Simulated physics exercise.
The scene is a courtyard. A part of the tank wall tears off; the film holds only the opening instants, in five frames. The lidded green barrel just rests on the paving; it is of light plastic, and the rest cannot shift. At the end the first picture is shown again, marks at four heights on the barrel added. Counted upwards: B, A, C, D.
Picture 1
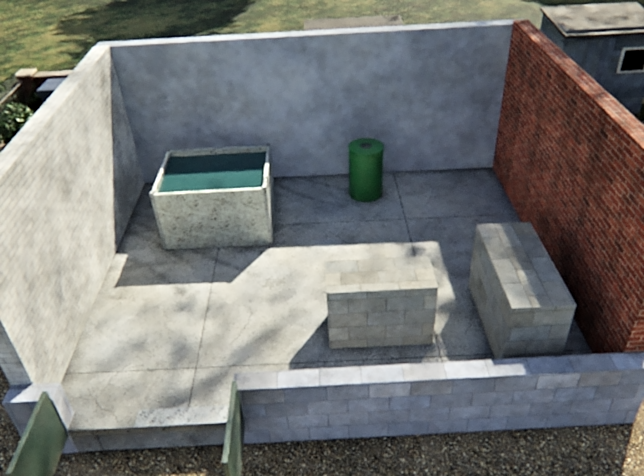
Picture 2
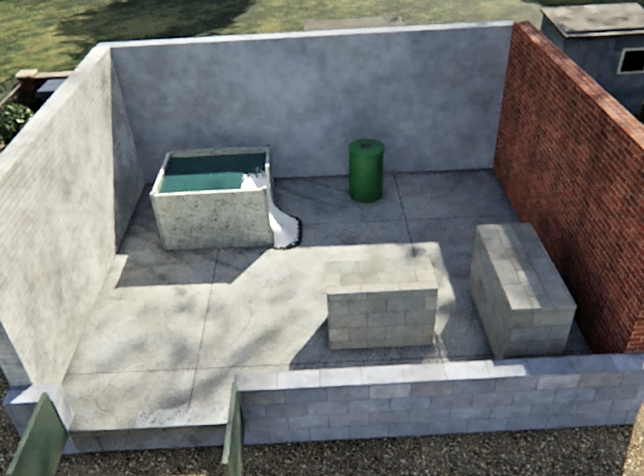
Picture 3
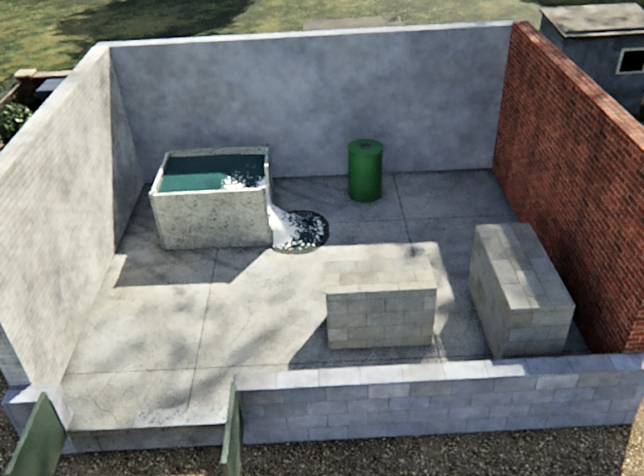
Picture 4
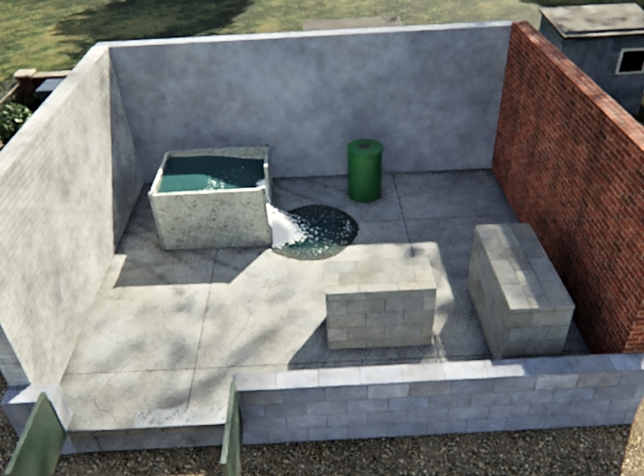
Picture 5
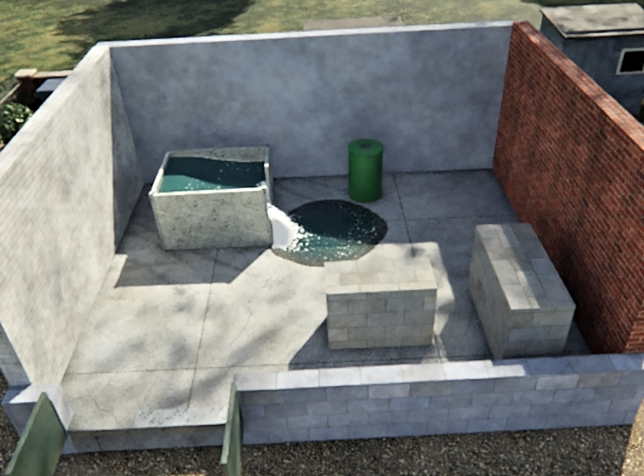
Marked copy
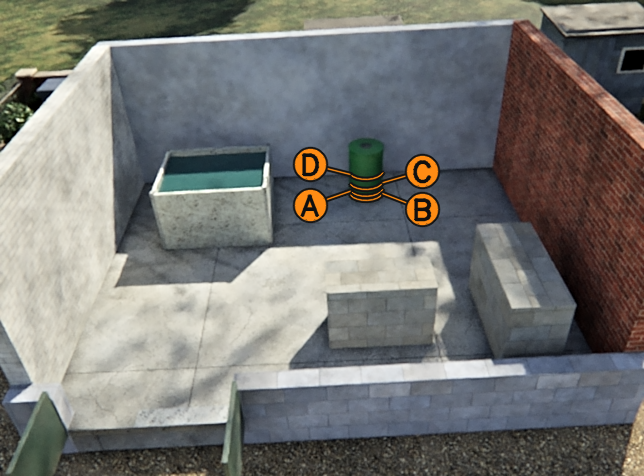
A walled courtyard held a full water tank, a green barrel and some blocks; then water poured from the tank's right side, and a foamy puddle spread across the ground to the right.
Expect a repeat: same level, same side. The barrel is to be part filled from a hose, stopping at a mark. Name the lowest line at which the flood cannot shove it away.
C will do.
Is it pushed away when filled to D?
No.
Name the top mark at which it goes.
That would be A.
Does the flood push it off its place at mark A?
Yes, it does.
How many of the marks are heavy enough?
Two.
In orange, A at (367, 196); B at (367, 200); C at (367, 189); D at (367, 179); from the bottom up B, A, C, D.
With A, it is pushed about half its own width away.
With B, it is pushed about 3 times its own width away.
With C, it does not move.
With D, it does not move.
